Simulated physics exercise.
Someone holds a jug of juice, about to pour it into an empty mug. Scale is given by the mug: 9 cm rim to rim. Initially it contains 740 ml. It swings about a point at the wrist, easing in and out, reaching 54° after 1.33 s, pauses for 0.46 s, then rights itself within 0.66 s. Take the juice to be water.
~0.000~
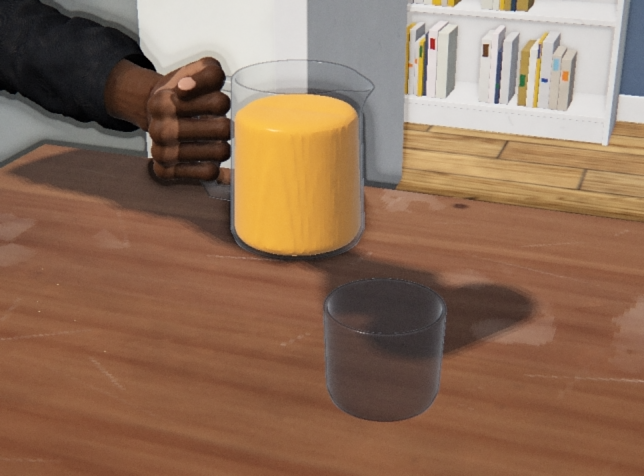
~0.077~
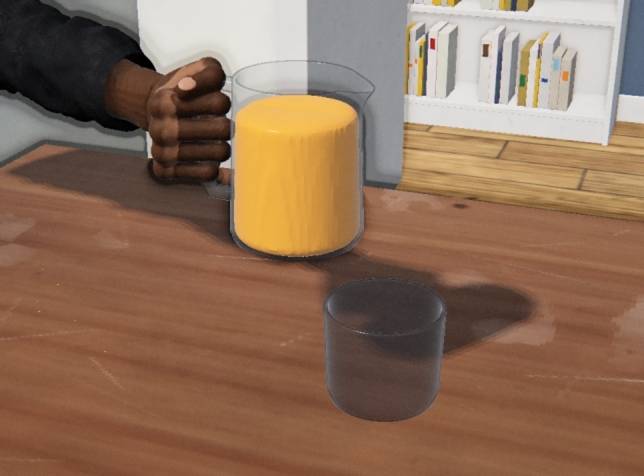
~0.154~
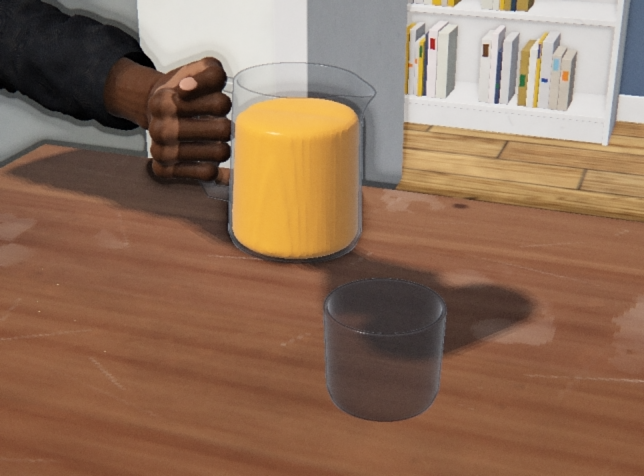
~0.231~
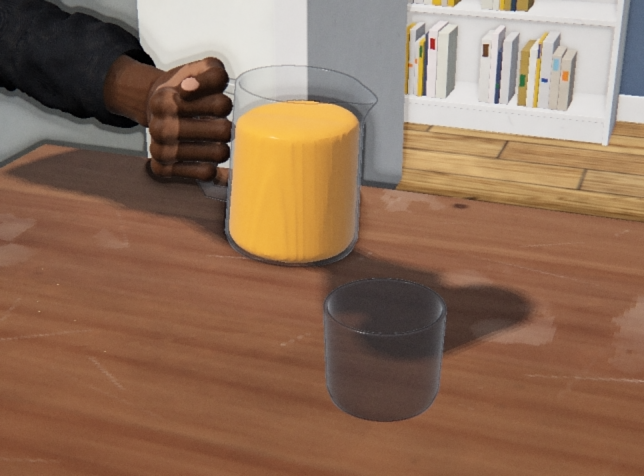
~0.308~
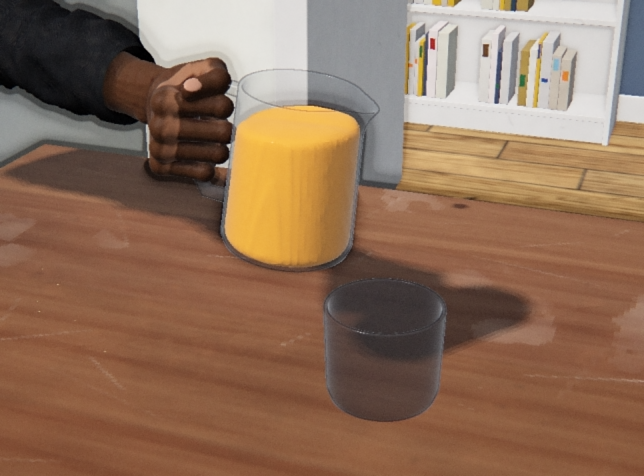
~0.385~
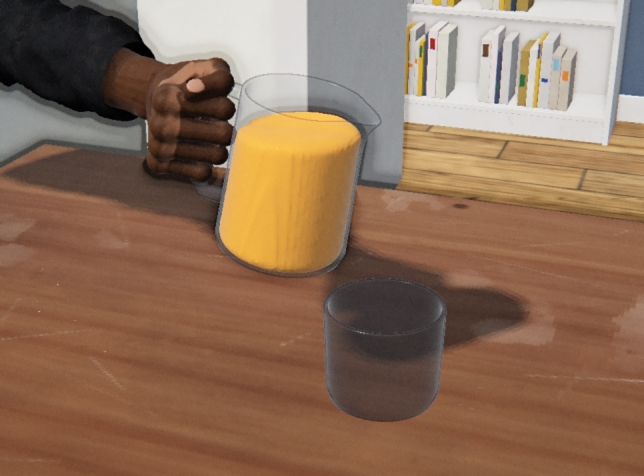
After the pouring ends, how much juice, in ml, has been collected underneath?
About 200 ml.
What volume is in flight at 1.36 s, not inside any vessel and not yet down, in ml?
Roughly 25 ml.
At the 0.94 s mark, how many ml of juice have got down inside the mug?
Approx. 5 ml.
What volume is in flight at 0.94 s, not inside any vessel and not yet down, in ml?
About 15 ml.
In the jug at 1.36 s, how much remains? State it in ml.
Roughly 620 ml.
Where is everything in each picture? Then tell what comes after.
The first frame shows tilt 0°; pouring edge (373, 87); surface from (260, 104) to (346, 114); the mug's rim runs from (329, 298) to (442, 317).
The second frame shows tilt 0°; pouring edge (373, 88); surface from (259, 105) to (343, 116).
The third frame shows tilt 2°; pouring edge (374, 93); surface from (255, 110) to (348, 118).
The fourth frame shows tilt 4°; pouring edge (376, 100); surface from (254, 113) to (344, 121).
The fifth frame shows tilt 7°; pouring edge (378, 110); surface from (253, 118) to (345, 128).
The sixth frame shows tilt 10°; pouring edge (380, 122); surface from (250, 126) to (346, 135).
After 0.94 s the tilt is 44° and the mug has 5 ml, the jug 720 ml, and 0 ml is on the table top.
After 1.36 s the tilt is 54° and the mug has 95 ml, the jug 625 ml, and 0 ml is on the table top.
After 1.78 s the tilt is 54° and the mug has 180 ml, the jug 550 ml, and 5 ml is on the table top.
After 2.25 s the tilt is 11° and the mug has 200 ml, the jug 540 ml, and 5 ml is on the table top.
In the end the mug has 200 ml, the jug 540 ml, and 5 ml is on the table top.
